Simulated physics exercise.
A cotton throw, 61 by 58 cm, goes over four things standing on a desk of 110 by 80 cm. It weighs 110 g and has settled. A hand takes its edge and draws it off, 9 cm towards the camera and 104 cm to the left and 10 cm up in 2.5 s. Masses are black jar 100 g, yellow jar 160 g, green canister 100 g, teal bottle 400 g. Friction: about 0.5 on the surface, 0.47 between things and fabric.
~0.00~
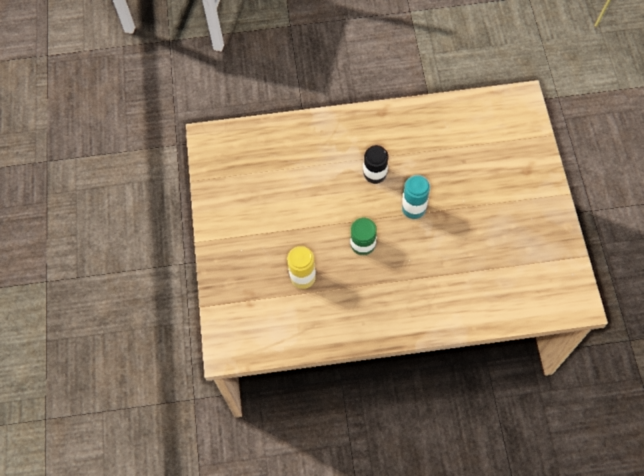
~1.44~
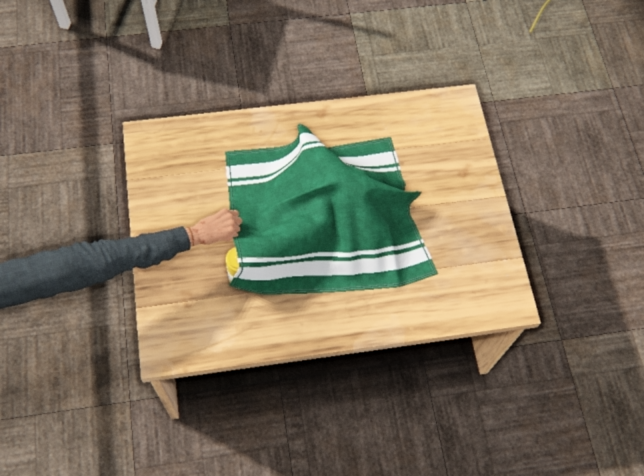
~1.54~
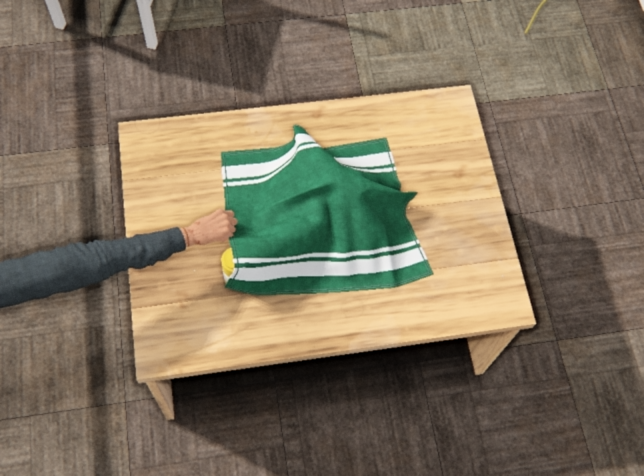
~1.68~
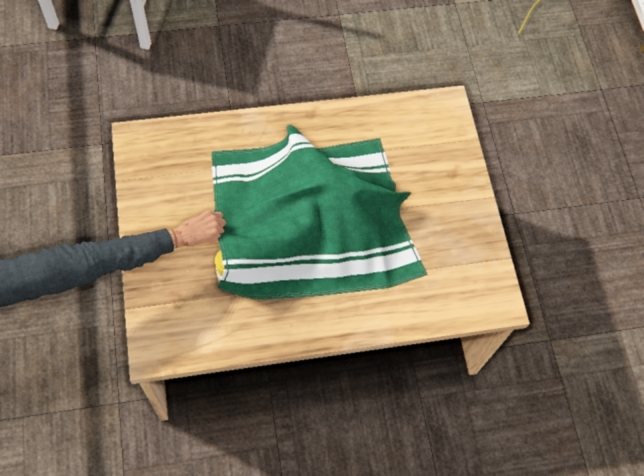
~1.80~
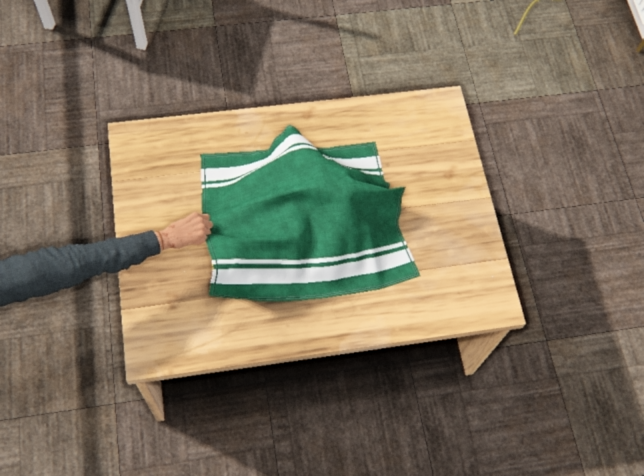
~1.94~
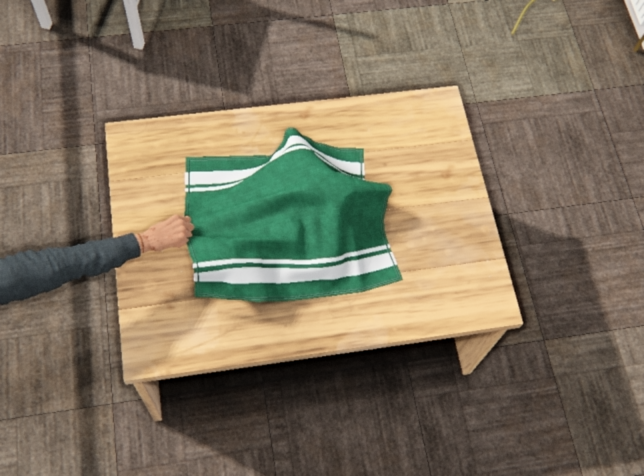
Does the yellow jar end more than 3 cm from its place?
Verdict: The yellow jar gets shifted.
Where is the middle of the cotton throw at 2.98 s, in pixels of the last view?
Around (80, 269).
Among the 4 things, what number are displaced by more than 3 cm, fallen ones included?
1 of them.
After 2.5 s, middle of the cotton throw at (196, 217); yellow jar 4 cm off its start, green canister 1 cm off its start.
After 3.0 s, middle of the cotton throw at (80, 269); yellow jar on its side, 17 cm off its start.
After 3.5 s, middle of the cotton throw at a place out of view; yellow jar on its side, 28 cm off its start at (151, 346).
After 4.0 s, middle of the cotton throw at a place out of view; yellow jar 38 cm off its start.
After 4.8 s, middle of the cotton throw at a place out of view; yellow jar over the edge.
